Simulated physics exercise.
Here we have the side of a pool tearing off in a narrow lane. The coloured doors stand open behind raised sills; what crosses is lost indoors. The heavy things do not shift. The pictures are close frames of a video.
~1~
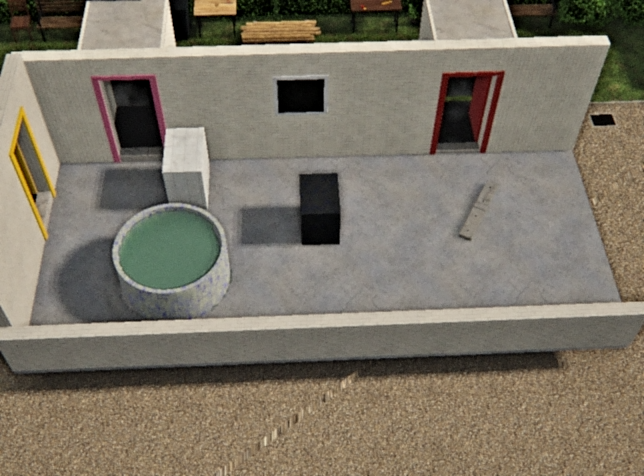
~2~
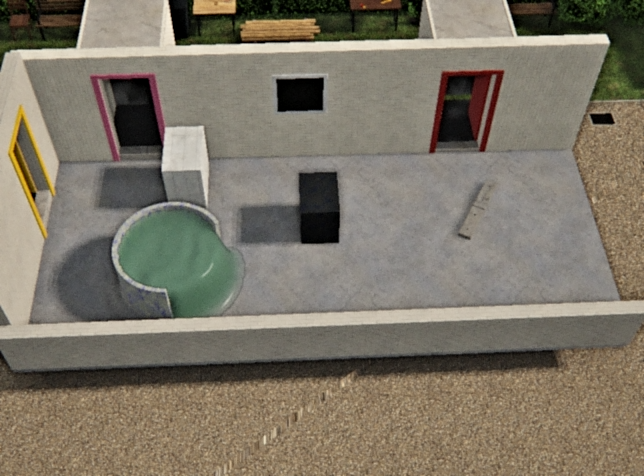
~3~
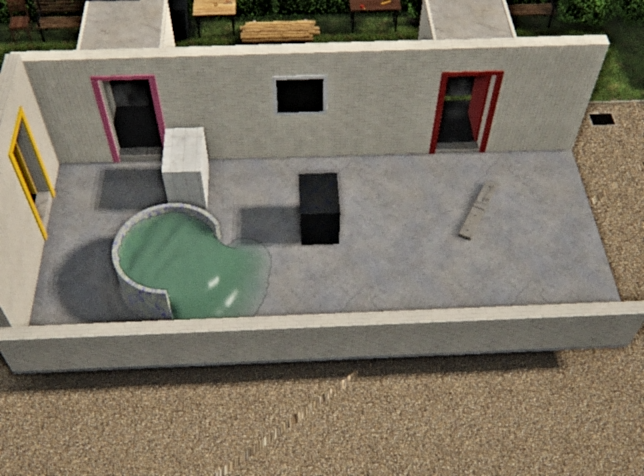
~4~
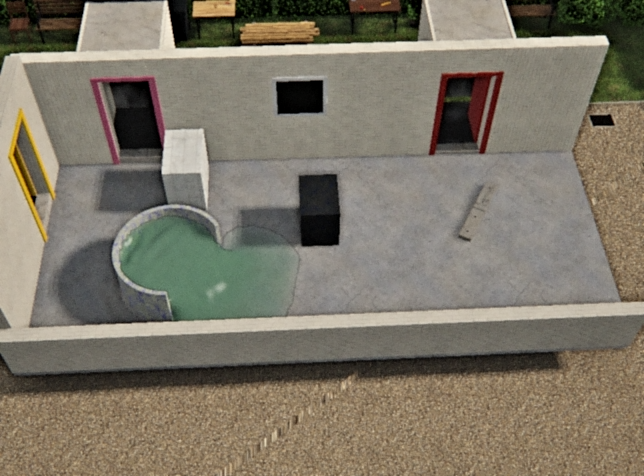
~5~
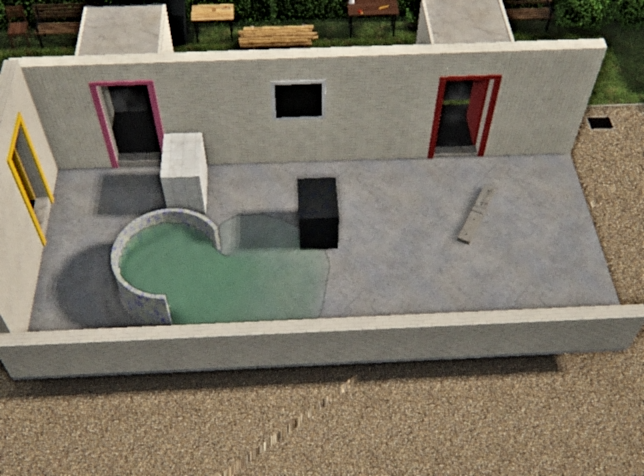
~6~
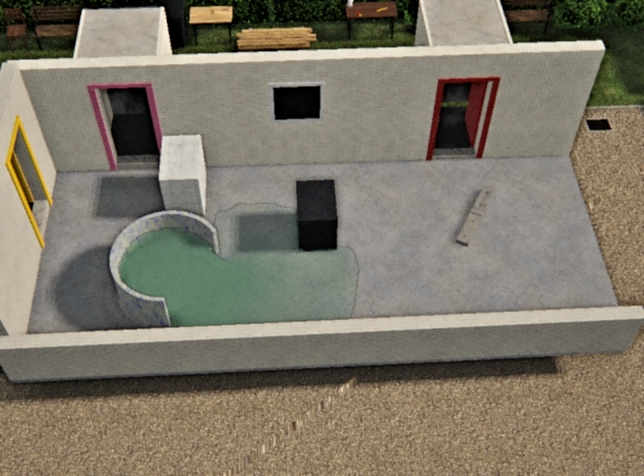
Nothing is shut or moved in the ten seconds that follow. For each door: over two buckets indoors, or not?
In the end: The pink door admits no more than that; the red door lets in a lot; the yellow door admits no more than that.
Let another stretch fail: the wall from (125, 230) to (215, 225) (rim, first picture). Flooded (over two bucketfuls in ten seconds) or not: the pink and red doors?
My reading: The pink door passes that mark; the red door takes less.
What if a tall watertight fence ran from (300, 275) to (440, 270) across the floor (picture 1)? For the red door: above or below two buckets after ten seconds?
One by one: The red one is under.
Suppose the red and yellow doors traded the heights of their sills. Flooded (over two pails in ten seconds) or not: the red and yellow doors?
In short: Red takes less, yellow holds.
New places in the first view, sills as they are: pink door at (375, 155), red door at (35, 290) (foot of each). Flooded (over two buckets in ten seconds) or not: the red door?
In short: Red holds.
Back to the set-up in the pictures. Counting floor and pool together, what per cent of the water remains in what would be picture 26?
I make it 76 per cent.
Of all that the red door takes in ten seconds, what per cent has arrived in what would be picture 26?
Roughly 0 per cent.
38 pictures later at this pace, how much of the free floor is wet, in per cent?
Some 85 per cent.
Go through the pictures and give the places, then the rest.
In the first frame, the pool at (170, 249) is whole and still.
In the second frame, water pours out at (217, 285) and has run to a hidden place.
In the third frame, water pours out at (217, 289) and has run to a hidden place.
In the fourth frame, water pours out at (218, 292) and has run to (265, 232).
In the fifth frame, water pours out at (217, 296) and has run to (299, 231).
In the sixth frame, water pours out at (216, 299) and has run to (348, 252).
A moment on, water covers 35 % of the floor; the pink door not reached, the red door not reached, the yellow door not reached.
Next, water covers 50 % of the floor; the pink door not reached, the red door not reached, the yellow door not reached.
Then, water covers 70 % of the floor; the pink door not reached, the red door wet at the sill, nothing in, the yellow door wet at the sill, nothing in.
Later, water covers 85 % of the floor; the pink door wet at the sill, nothing in, the red door over two buckets in, the yellow door wet at the sill, nothing in.
In the end, water covers 80 % of the floor; the pink door wet at the sill, nothing in, the red door over two buckets in, the yellow door wet at the sill, nothing in.
